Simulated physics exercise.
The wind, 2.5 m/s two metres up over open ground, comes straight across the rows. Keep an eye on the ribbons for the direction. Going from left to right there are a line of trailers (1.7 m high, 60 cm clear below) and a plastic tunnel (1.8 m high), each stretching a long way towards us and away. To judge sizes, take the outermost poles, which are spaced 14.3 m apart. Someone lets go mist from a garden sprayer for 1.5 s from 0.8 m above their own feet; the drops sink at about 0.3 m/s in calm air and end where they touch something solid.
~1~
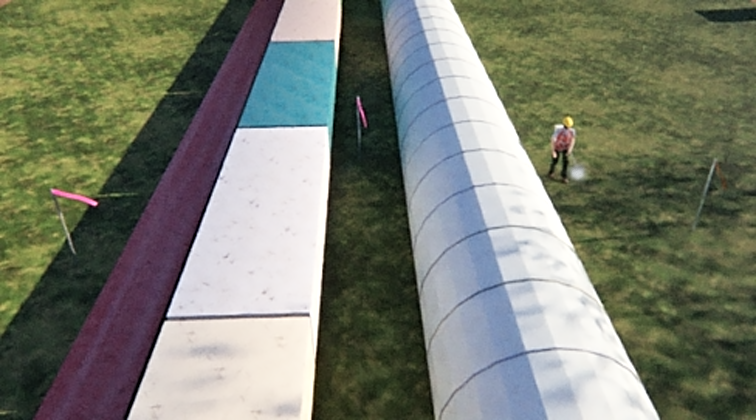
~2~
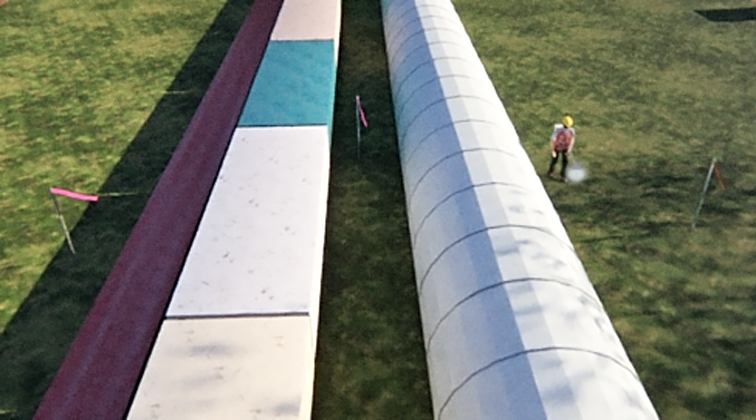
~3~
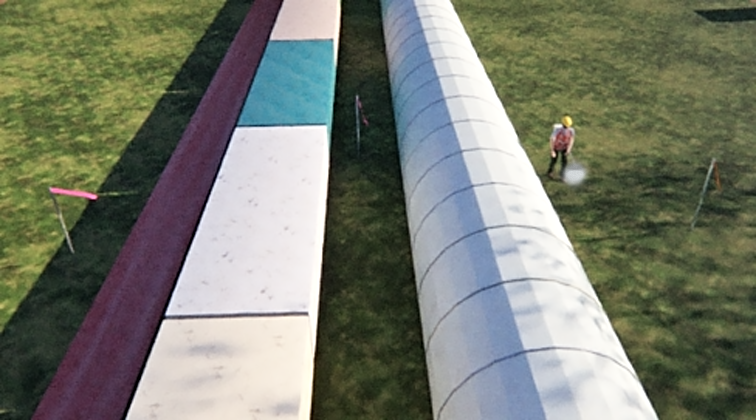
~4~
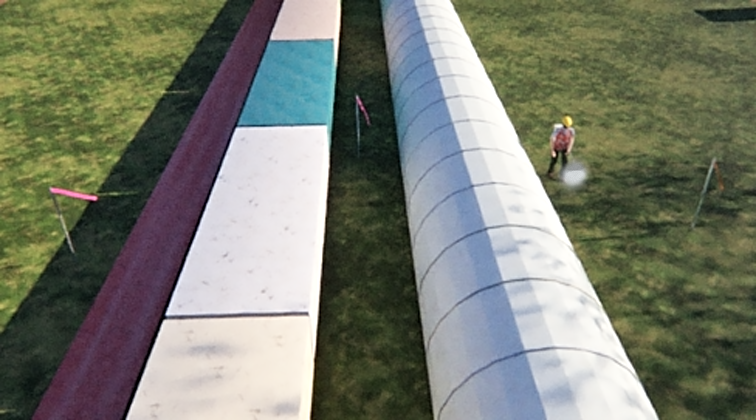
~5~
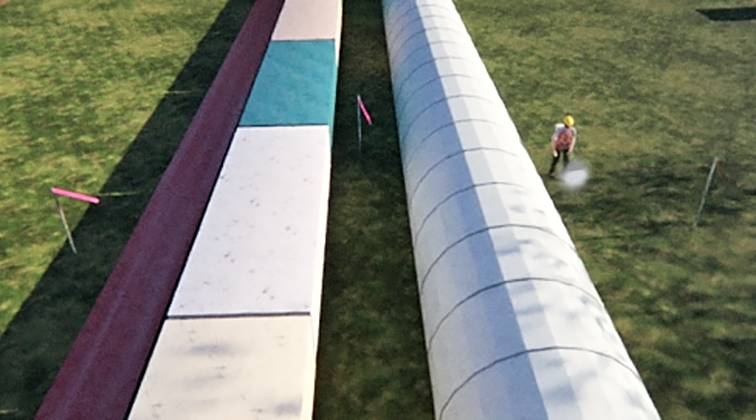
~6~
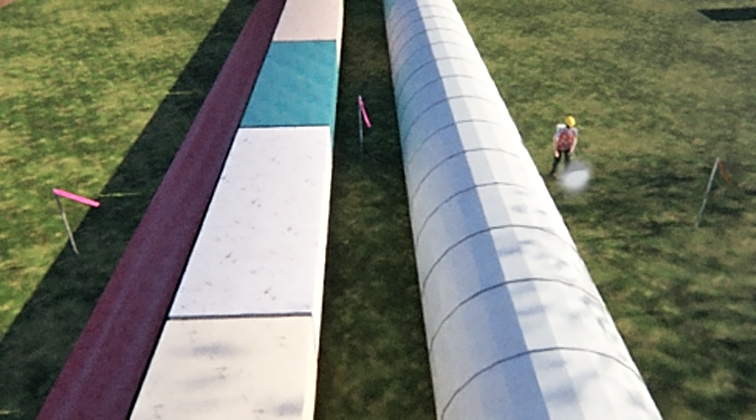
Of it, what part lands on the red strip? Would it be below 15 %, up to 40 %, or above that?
I would say less than 15 %.
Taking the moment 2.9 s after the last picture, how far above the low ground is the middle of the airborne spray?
Middle height: Approx. 0.4 m.
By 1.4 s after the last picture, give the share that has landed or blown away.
It comes to around 5 per cent.
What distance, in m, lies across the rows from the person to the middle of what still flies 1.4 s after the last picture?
Around 0.5 m.
Then, 1.4 s after the last picture, 93 % is in the air or yet to come; 0 % lies on the red strip; the middle of what still flies is 0.5 m above the low ground, near (567, 181).
Then, 2.9 s after the last picture, 60 % is in the air or yet to come; 0 % lies on the red strip; the middle of what still flies is 0.4 m above the low ground, near (559, 184).
Then, 6.9 s after the last picture, 14 % is in the air or yet to come; 0 % lies on the red strip; the middle of what still flies is 0.7 m above the low ground, near (553, 174).
Then, 18.9 s after the last picture, 1 % is in the air or yet to come; 0 % lies on the red strip.
Then, 43.9 s after the last picture, 0 % is in the air or yet to come; 0 % lies on the red strip.
